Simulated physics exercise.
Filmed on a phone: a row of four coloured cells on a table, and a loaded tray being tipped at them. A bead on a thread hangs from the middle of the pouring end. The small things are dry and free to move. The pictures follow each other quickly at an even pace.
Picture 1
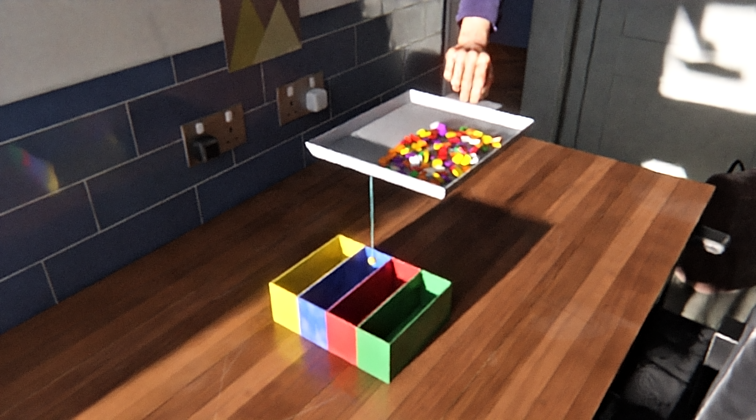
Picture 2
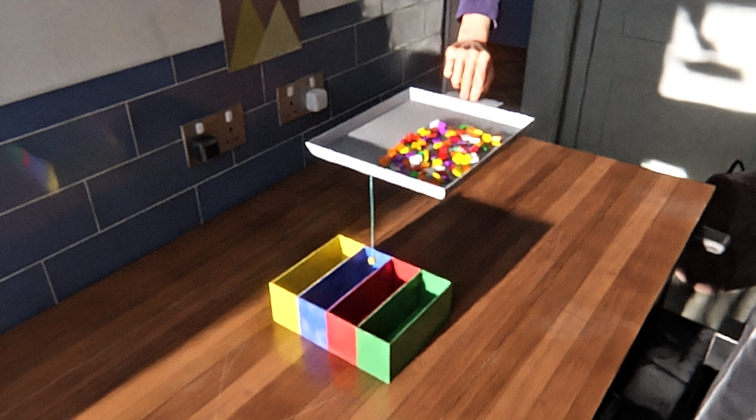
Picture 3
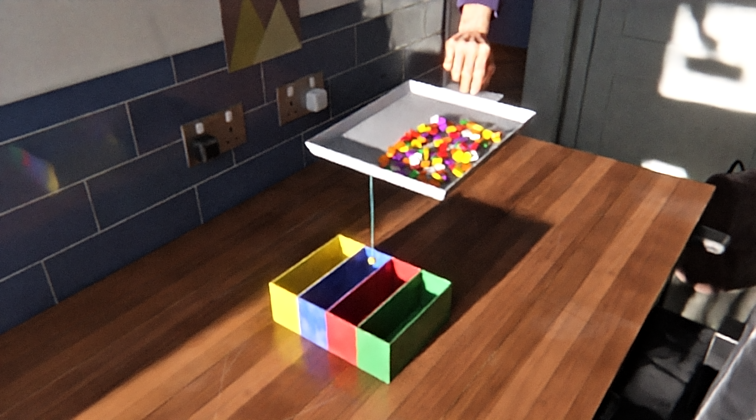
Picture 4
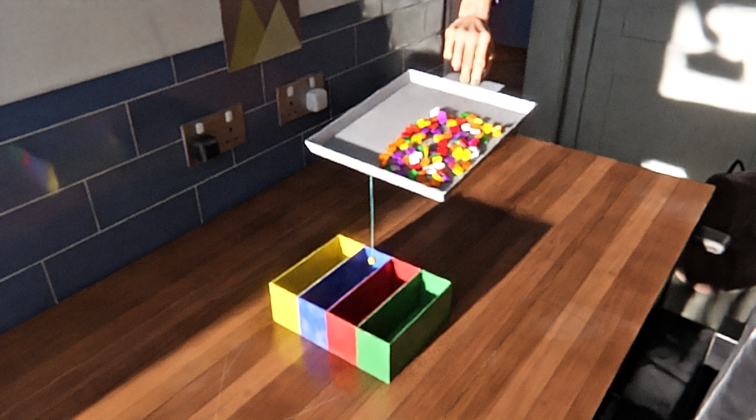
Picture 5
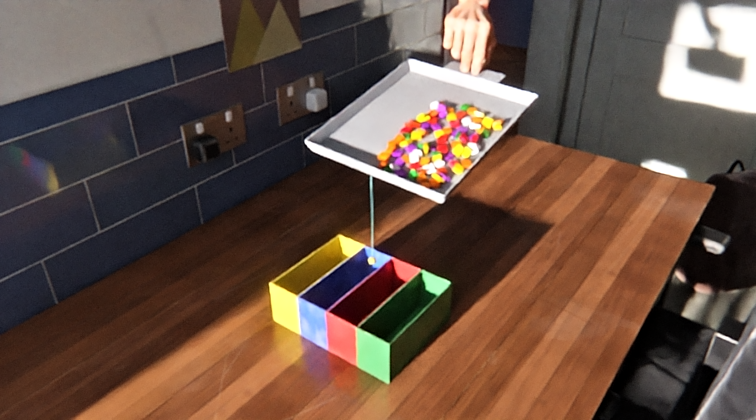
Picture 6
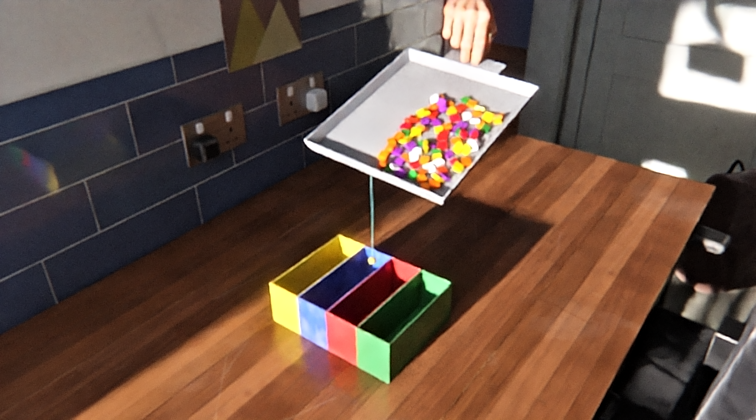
A hand gradually tilts a tray of small colourful pieces above four coloured cells.
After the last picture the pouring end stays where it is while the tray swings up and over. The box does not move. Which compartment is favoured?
The green one ends fullest.
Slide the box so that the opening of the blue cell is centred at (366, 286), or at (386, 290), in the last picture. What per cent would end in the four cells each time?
Near 100 % and 100 %.
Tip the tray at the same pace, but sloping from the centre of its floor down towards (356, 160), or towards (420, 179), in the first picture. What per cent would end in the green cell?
About 0 and 60 per cent.
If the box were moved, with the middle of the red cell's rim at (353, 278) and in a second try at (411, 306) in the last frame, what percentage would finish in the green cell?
In turn 20 and 20 in a hundred.
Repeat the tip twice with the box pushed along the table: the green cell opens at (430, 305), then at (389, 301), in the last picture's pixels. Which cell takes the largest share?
One: That green cell. Two: The cell in green.
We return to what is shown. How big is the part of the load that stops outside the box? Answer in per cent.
Close to 20 per cent.
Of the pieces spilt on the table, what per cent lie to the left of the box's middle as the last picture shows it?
Close to 0 per cent.
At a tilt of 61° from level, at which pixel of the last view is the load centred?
At about (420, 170).
Just after the last frame, tray tipped steeply; almost all on the tray; just a few falling or outside the box.
A moment on, tray tipped right over; the larger part on the tray; about a tenth in the green cell; about a tenth in the red cell; about a tenth falling or outside the box.
Further on, tray tipped past a quarter turn; roughly half in the green cell; roughly a quarter in the red cell; just a few in the blue cell; roughly a quarter falling or outside the box.
When it is over, tray tipped past a quarter turn; roughly half in the green cell; roughly a quarter in the red cell; just a few in the blue cell; not one in the yellow cell; roughly a quarter outside the box.
